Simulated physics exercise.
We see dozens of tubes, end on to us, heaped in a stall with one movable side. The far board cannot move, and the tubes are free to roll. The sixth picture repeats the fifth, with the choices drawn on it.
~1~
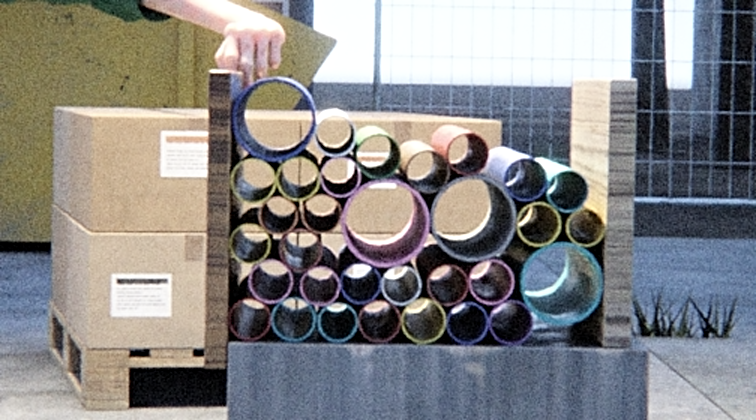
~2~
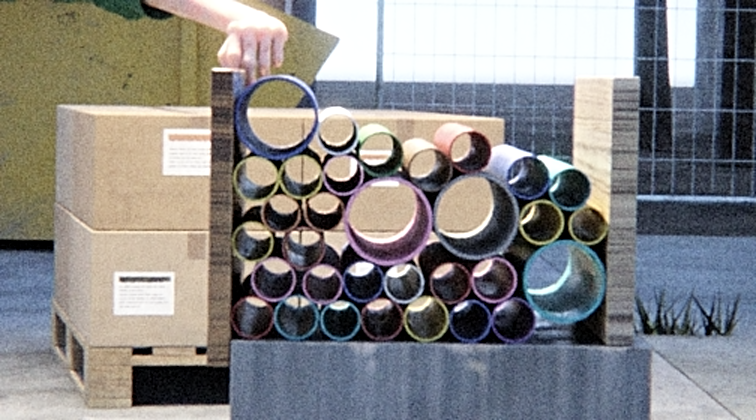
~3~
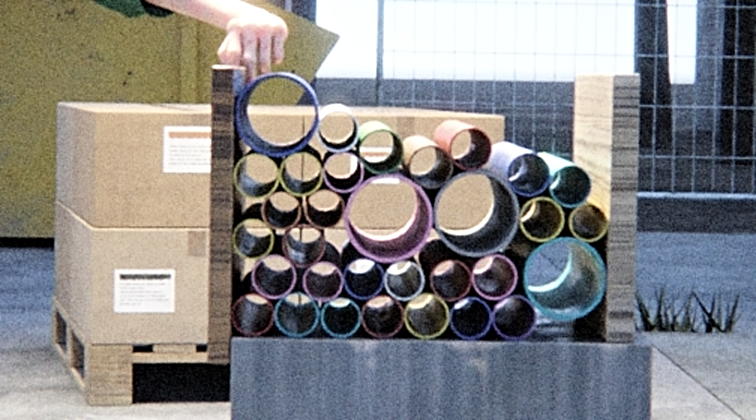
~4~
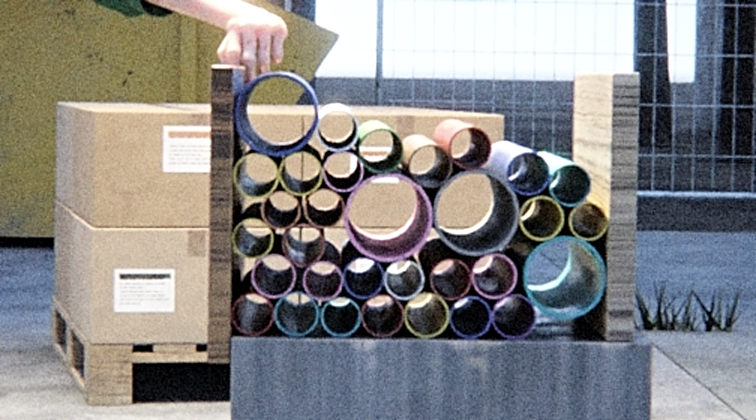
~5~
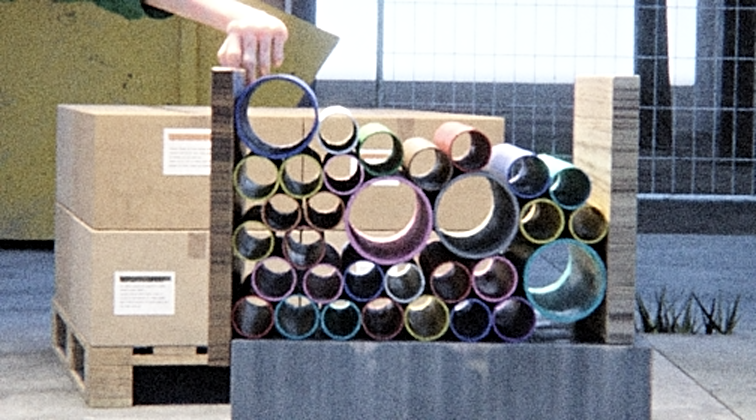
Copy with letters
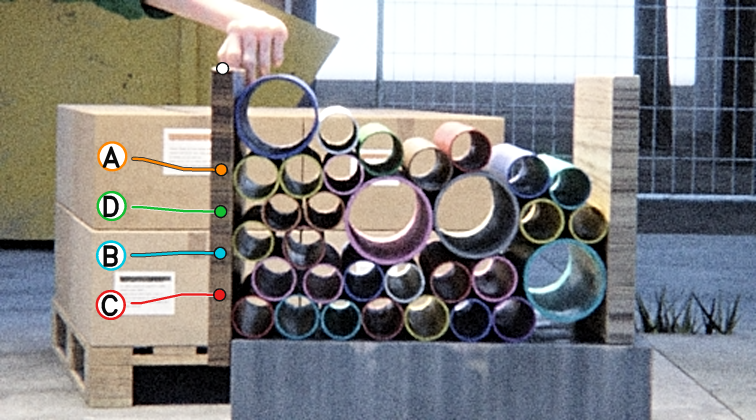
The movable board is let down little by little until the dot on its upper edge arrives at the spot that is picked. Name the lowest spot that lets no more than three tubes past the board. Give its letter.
It can be let down to B.
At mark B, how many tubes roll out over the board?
At B the number is two.
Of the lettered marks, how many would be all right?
Three of them.
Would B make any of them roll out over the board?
Yes, at B.
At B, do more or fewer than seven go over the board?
It loses fewer than seven.
On the copy, A at (221, 169); B at (220, 253); C at (220, 295); D at (221, 212); the white dot at (223, 68).
On B. First, top of the board (234, 152).
Then, top of the board (233, 246).
Finally, top of the board (233, 253), two out over the board.
By contrast, A none out over the board; C more than three out over the board; D none out over the board.
